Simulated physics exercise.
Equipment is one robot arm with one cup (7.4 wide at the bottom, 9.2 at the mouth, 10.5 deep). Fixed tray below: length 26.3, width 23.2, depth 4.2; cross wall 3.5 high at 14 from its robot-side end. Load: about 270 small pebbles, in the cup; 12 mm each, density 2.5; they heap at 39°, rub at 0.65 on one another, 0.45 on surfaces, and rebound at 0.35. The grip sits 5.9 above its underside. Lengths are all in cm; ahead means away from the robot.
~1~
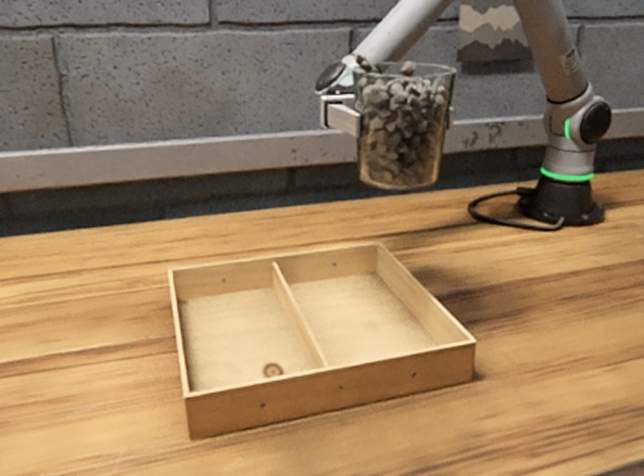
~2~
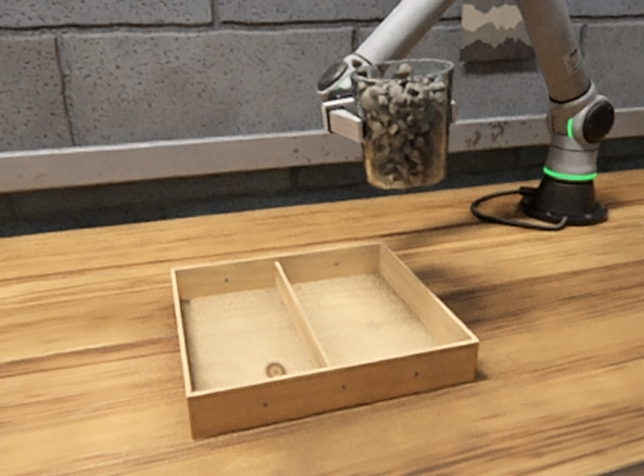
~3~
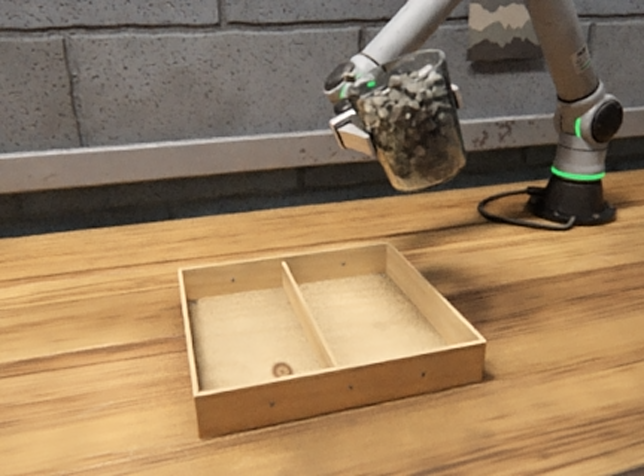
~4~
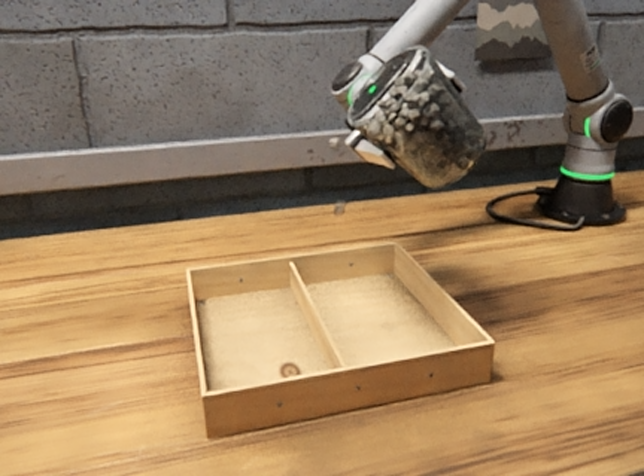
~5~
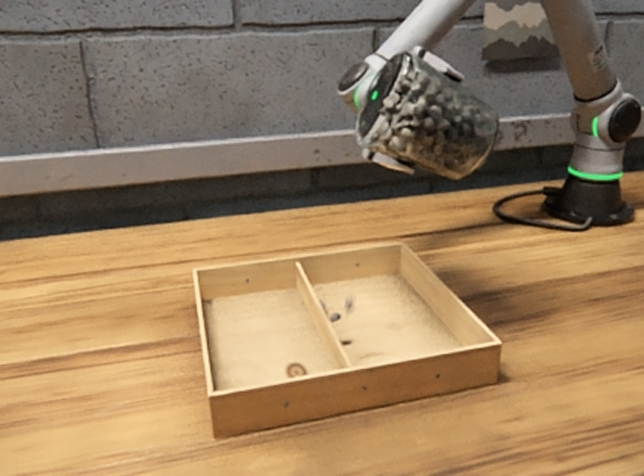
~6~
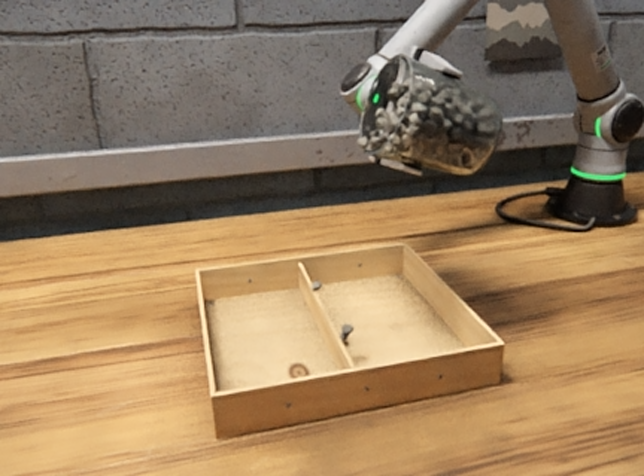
Robot arm tilting a clear cup of grey pebbles above a divided wooden tray, a few pebbles dropping beside the divider.
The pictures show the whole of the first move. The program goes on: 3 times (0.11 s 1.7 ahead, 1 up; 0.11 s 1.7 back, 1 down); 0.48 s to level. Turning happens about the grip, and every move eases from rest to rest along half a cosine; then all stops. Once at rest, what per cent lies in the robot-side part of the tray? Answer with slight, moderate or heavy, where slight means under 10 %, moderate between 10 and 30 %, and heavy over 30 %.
Slight, under 10 %.
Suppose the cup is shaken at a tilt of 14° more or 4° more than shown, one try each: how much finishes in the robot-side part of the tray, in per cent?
Roughly 25 and 10 percent.
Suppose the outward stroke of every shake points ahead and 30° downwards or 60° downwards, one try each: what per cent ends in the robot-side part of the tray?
Estimates, in order: 5 % then 5 %.
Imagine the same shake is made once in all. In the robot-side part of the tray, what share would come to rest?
That change gives some 5 percent.
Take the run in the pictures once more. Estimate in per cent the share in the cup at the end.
About 80 per cent.
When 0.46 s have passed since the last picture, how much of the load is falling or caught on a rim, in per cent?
Around 5 percent of the load.
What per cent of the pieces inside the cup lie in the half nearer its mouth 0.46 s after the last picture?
Some 50 percent is in that half.
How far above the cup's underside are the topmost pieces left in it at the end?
About 10.5 cm.
Then, 0.46 s on, tilted 69° forward, highest piece 25 above the table; 234 in the cup, 13 in the far-side part, 7 in the robot-side part, 12 in flight or on a rim.
Then, 0.91 s on, tilted 32° forward, highest piece 26 above the table; 219 in the cup, 30 in the far-side part, 17 in the robot-side part.
Then, 1.34 s on, level, highest piece 27 above the table; 219 in the cup, 30 in the far-side part, 17 in the robot-side part.
Then, 2.39 s on, level, highest piece 27 above the table; 219 in the cup, 30 in the far-side part, 17 in the robot-side part.
In the end, 219 in the cup, 30 in the far-side part, 17 in the robot-side part. That is 6 % in the robot-side part of the tray.
